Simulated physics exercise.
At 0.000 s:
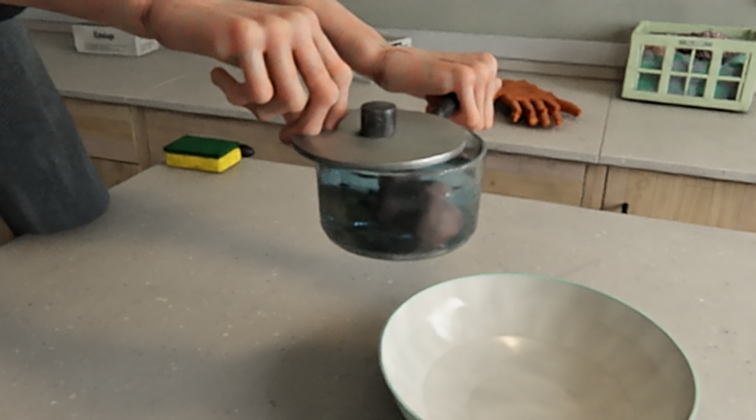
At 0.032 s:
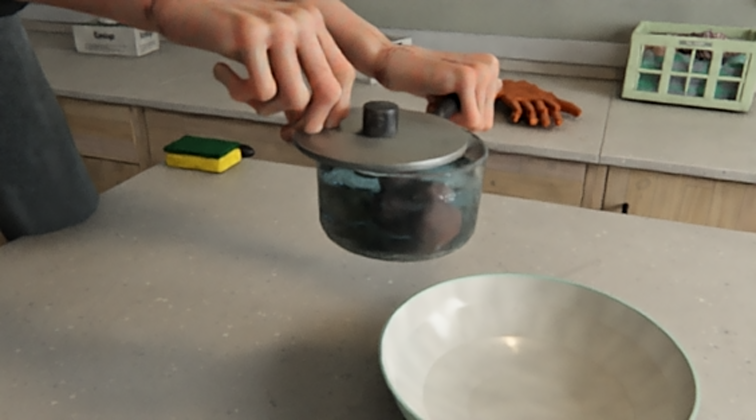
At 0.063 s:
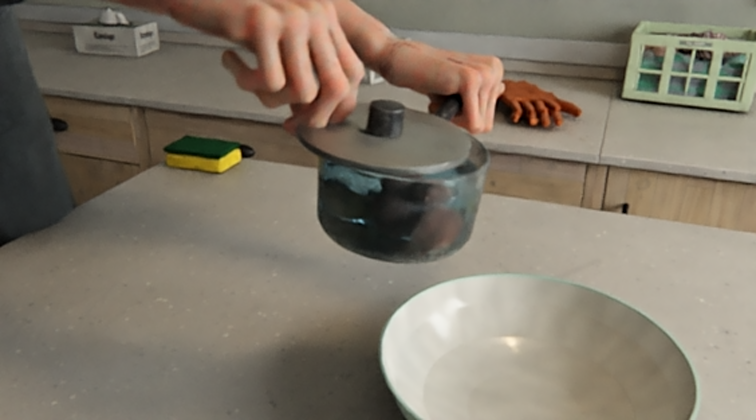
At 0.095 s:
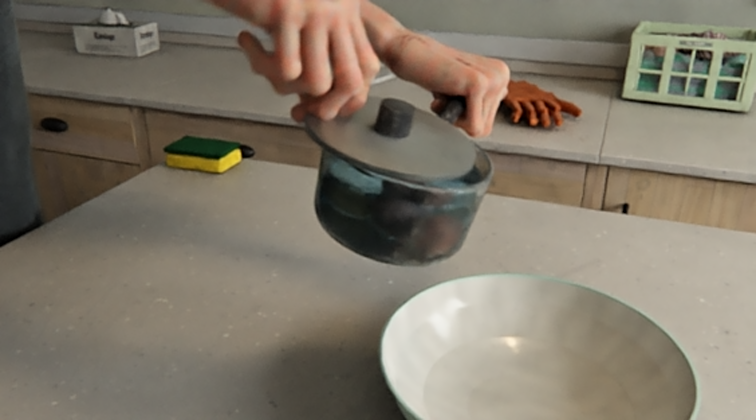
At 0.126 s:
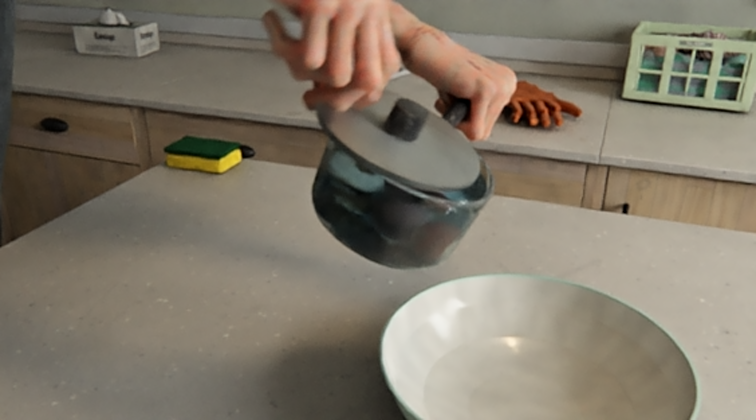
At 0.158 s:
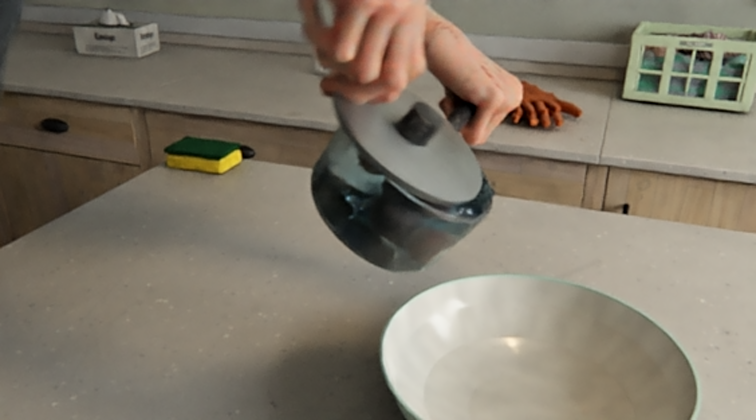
A person's two hands grip a small glass pot and its grey, black-knobbed lid above a pale speckled counter in a kitchen, seen from slightly above by a still camera. A wide white bowl sits below at right, with a yellow-and-green sponge, tissue box, orange-brown glove and pale green crate behind. The hands tilt the pot, dark lumps in its water, steadily rightward, slowly and then more steeply.
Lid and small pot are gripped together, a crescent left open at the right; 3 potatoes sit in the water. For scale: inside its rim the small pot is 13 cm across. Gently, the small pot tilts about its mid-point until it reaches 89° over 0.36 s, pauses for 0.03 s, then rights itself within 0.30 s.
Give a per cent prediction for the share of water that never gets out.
I would say close to 41 per cent is left.
By 0.29 s the tilt is 81° and 77 per cent of the water is still in the small pot.
By 0.39 s the tilt is 89° and 58 per cent of the water is still in the small pot.
By 0.49 s the tilt is 67° and 44 per cent of the water is still in the small pot.
By 0.60 s the tilt is 18° and 41 per cent of the water is still in the small pot.
At rest 41 per cent of the water is still in the small pot.
